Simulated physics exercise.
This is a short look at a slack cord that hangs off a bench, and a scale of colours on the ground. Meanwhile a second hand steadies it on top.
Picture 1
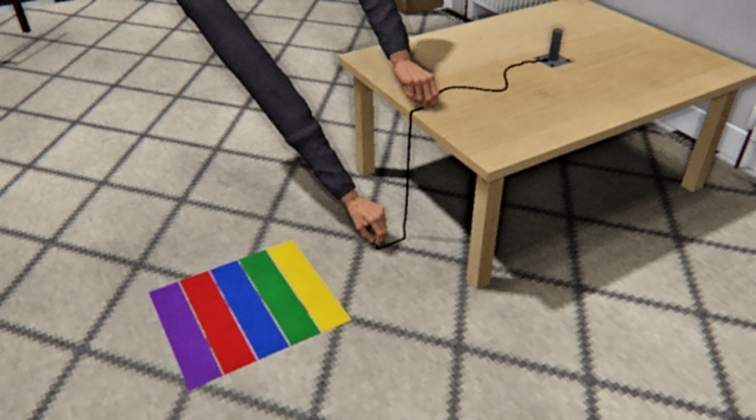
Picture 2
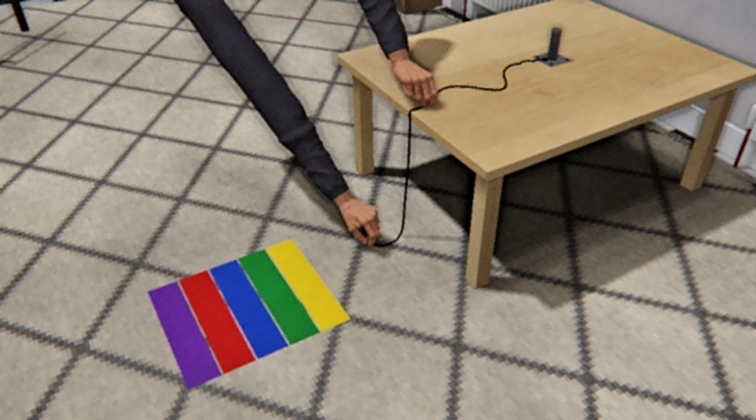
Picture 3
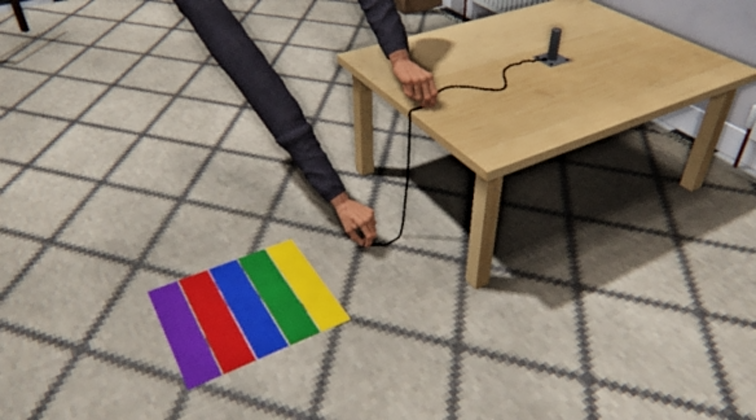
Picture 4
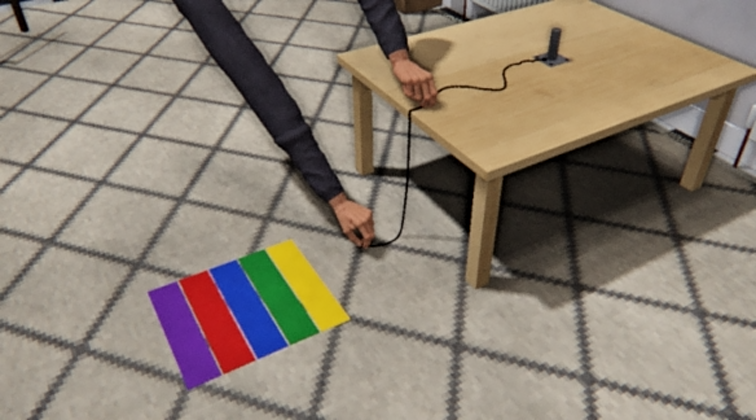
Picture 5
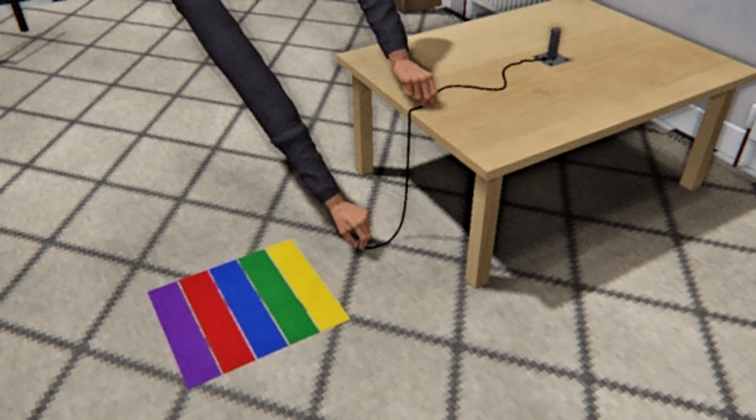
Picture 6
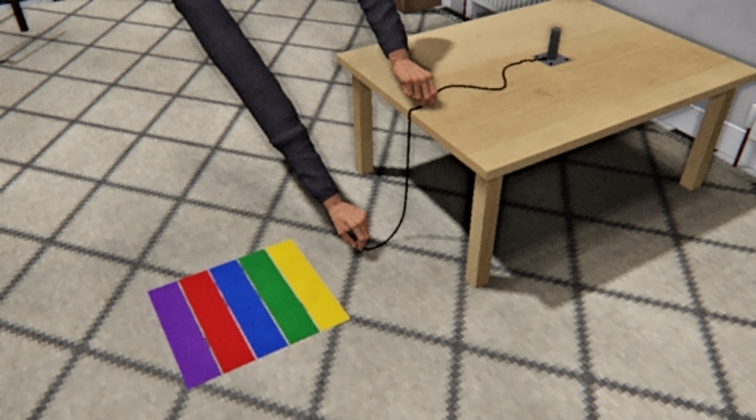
In a room with a patterned carpet, one hand rested on a wooden table by a black cord, while the other drew its low end slightly left, near a mat of coloured stripes.
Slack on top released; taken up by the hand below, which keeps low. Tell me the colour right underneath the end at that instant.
Right underneath is blue.
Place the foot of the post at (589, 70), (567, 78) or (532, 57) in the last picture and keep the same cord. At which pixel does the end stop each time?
The three places are (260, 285), (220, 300) and (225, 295), in that order.
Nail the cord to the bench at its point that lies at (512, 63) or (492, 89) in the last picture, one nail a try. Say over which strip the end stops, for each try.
Blue; green.
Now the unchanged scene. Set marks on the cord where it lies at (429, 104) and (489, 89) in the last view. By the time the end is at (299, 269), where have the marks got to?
Well, the first one sits at (403, 125), and the second one sits at (464, 90).
A little later, end near (299, 269); over yellow.
Next, end near (263, 283); over green.
When it is tight, end near (241, 291); over blue. It halts on the blue strip.
